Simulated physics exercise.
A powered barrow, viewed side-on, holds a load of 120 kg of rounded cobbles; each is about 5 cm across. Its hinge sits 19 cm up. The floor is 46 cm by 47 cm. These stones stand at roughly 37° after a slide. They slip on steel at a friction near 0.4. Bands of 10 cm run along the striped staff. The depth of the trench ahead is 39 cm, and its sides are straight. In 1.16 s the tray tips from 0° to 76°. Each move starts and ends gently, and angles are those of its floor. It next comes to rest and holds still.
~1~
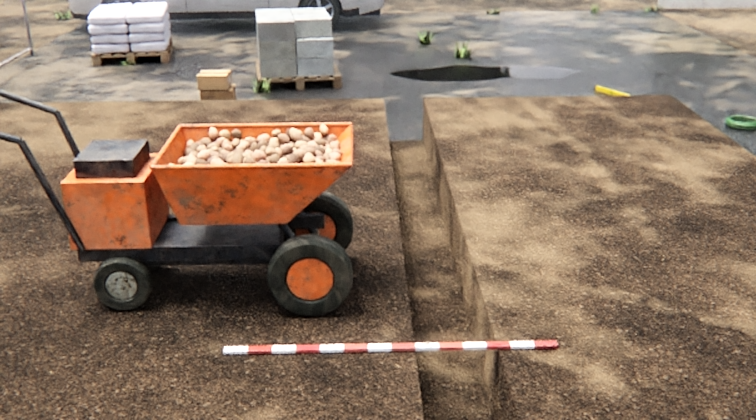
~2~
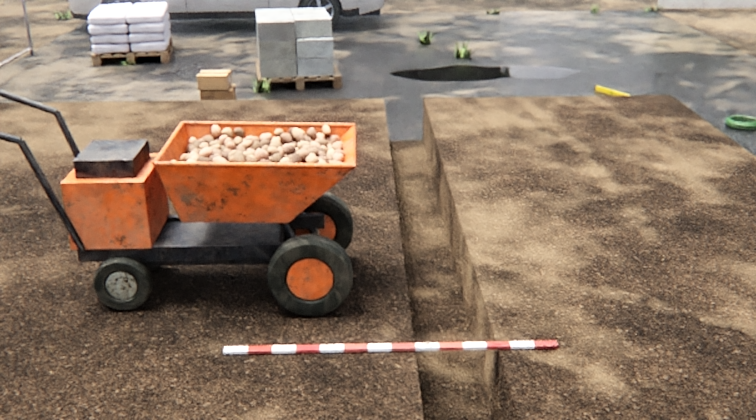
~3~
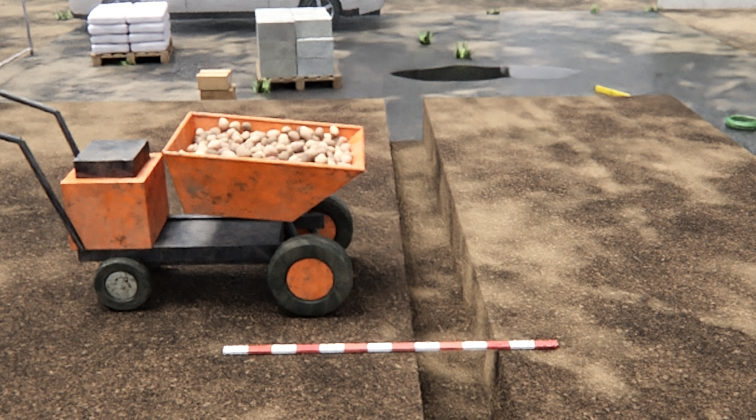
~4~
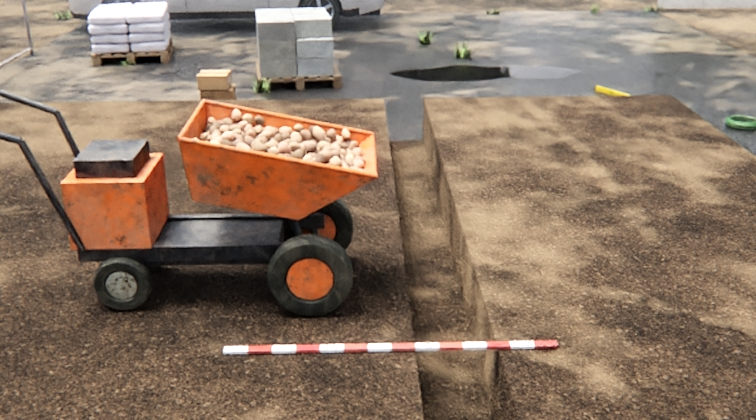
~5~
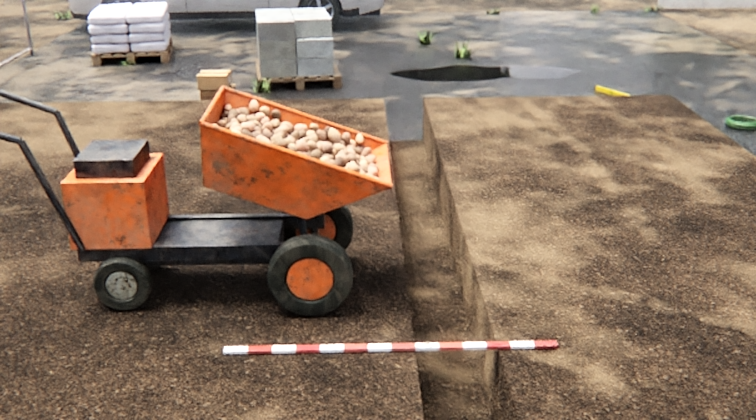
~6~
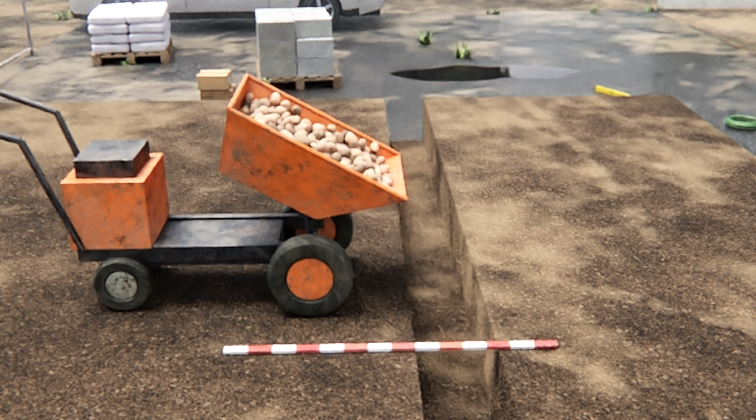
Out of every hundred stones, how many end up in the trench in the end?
Around 70 in every hundred.
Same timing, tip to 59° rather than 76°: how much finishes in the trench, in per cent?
Some 75 in a hundred, I'd say.
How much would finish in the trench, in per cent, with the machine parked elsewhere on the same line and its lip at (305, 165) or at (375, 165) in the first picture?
Roughly 100 per cent, then 40 per cent.
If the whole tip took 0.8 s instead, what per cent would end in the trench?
In that case some 60 per cent.
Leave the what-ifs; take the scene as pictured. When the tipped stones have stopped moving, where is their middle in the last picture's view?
At about pixel (461, 334) in the last view.
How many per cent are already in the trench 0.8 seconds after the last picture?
By that moment, roughly 45 per cent of the load.
Then, 0.4 s after the last picture the floor is at 64°, 99 % in the tray, 1 % in the trench; the foremost stones are at (442, 225).
Then, 0.8 s after the last picture the floor is at 76°, 34 % in the tray, 45 % in the trench, 21 % past the trench; the foremost stones are at (546, 283).
Then, 1.1 s after the last picture the floor is at 76°, 4 % in the tray, 66 % in the trench, 30 % past the trench; the foremost stones are at (629, 280).
Then, 3.1 s after the last picture the floor is at 76°, 0 % in the tray, 70 % in the trench, 30 % past the trench; the foremost stones are at (682, 274).
